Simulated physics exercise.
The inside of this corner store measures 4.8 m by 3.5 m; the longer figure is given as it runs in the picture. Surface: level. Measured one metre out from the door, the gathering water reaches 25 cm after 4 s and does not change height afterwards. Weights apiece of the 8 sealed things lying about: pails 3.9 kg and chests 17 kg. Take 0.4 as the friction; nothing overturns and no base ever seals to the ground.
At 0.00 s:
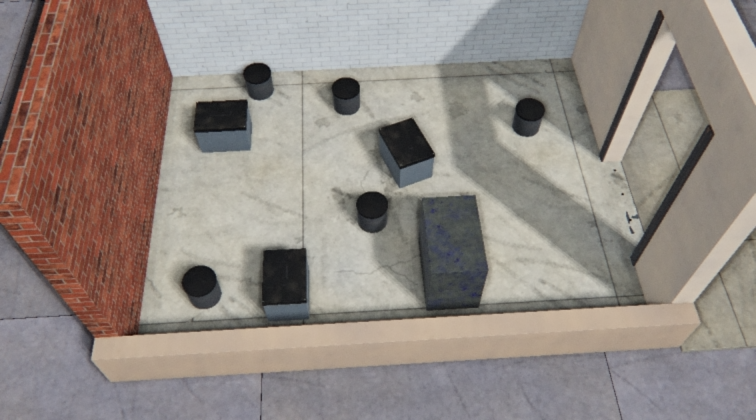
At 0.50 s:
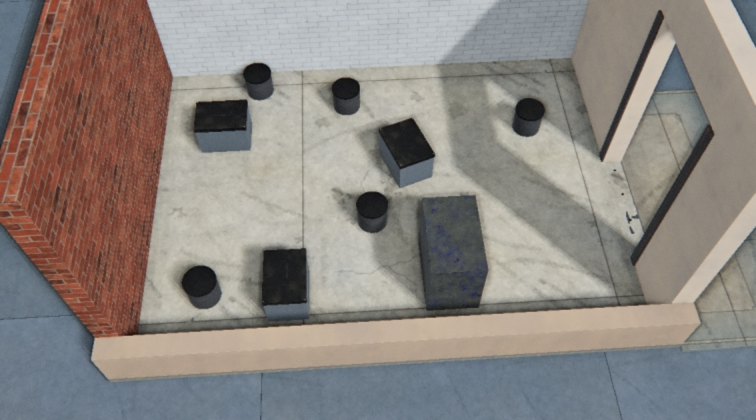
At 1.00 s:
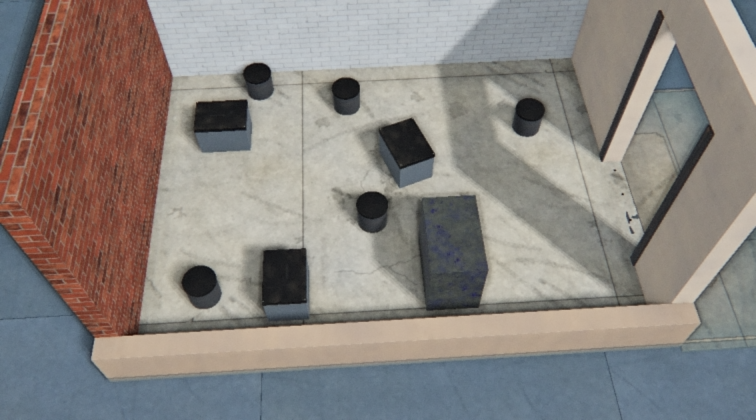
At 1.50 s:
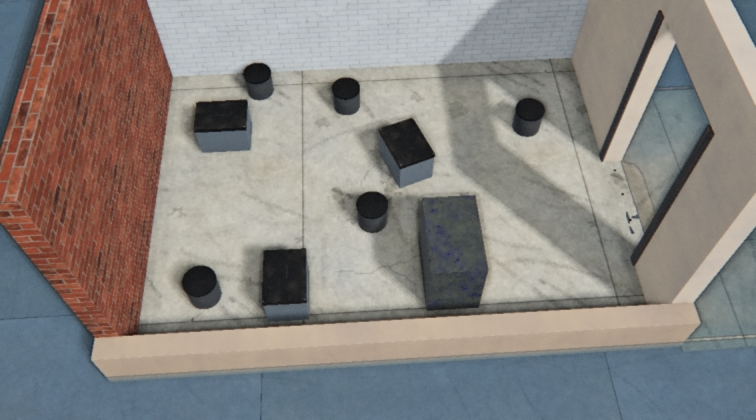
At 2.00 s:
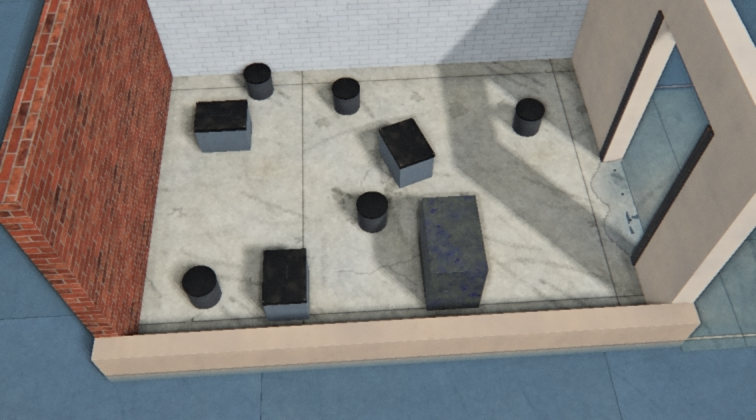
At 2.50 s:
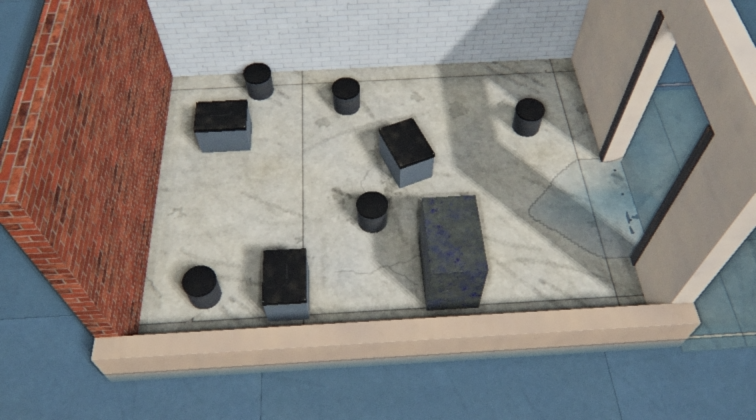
Shallow water spreading over the grey paving outside a walled room, then creeping through the right-hand doorway past motionless dark blocks and cylinders.
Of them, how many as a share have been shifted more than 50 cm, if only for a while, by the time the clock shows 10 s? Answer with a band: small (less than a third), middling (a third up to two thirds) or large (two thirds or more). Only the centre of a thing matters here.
Large.
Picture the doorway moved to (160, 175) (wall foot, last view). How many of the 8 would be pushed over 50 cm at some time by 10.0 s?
Then the count would be 6.
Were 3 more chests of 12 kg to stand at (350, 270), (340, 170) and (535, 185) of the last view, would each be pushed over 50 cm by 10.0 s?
So the first ends up below the threshold, the second past the threshold, the third past the threshold.
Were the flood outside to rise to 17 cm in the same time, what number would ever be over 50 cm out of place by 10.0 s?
Then 2 of them.
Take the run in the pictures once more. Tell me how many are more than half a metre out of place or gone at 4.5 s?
At that moment it comes to 0.
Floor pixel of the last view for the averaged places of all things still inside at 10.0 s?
Near (278, 167).
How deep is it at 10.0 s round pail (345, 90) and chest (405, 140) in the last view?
Depths: Near 15 cm, then near 15 cm.
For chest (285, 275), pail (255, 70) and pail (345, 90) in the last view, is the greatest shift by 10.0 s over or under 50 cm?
Taking them in that order, the first is within the limit, the second beyond the limit and the third beyond the limit.
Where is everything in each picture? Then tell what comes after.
A pail at (346, 88) rests on the ground; a chest at (407, 141), on the bottom; water covers 0.0 m2; 0 of 8 have shifted, in the first picture.
A pail at (346, 88), on the bottom; a chest at (407, 141), on the bottom; 0.0 m2 under water; 0 of 8 have shifted, in the second picture.
A pail at (346, 88) rests on the ground; a chest at (407, 141) rests on the ground; water covers 0.0 m2; 0 of 8 have shifted, in the third picture.
A pail at (346, 88) rests on the ground; a chest at (407, 141) rests on the ground; 0.0 m2 under water; 0 of 8 have shifted, in the fourth picture.
A pail at (346, 88) rests on the ground; a chest at (407, 141) rests on the ground; water covers 0.1 m2; 0 of 8 have shifted, in the fifth picture.
A pail at (346, 88), on the bottom; a chest at (407, 141), on the bottom; water covers 0.7 m2; 0 of 8 have shifted, in the sixth picture.
After 3.5 s 0 of 8 are over 50 cm from their spots; 0 afloat.
After 4.5 s 0 of 8 are over 50 cm from their spots; 0 afloat.
After 7.0 s 4 of 8 are over 50 cm from their spots; 2 afloat.
After 10.0 s 6 of 8 are over 50 cm from their spots, and 6 have been at some point; 7 afloat.
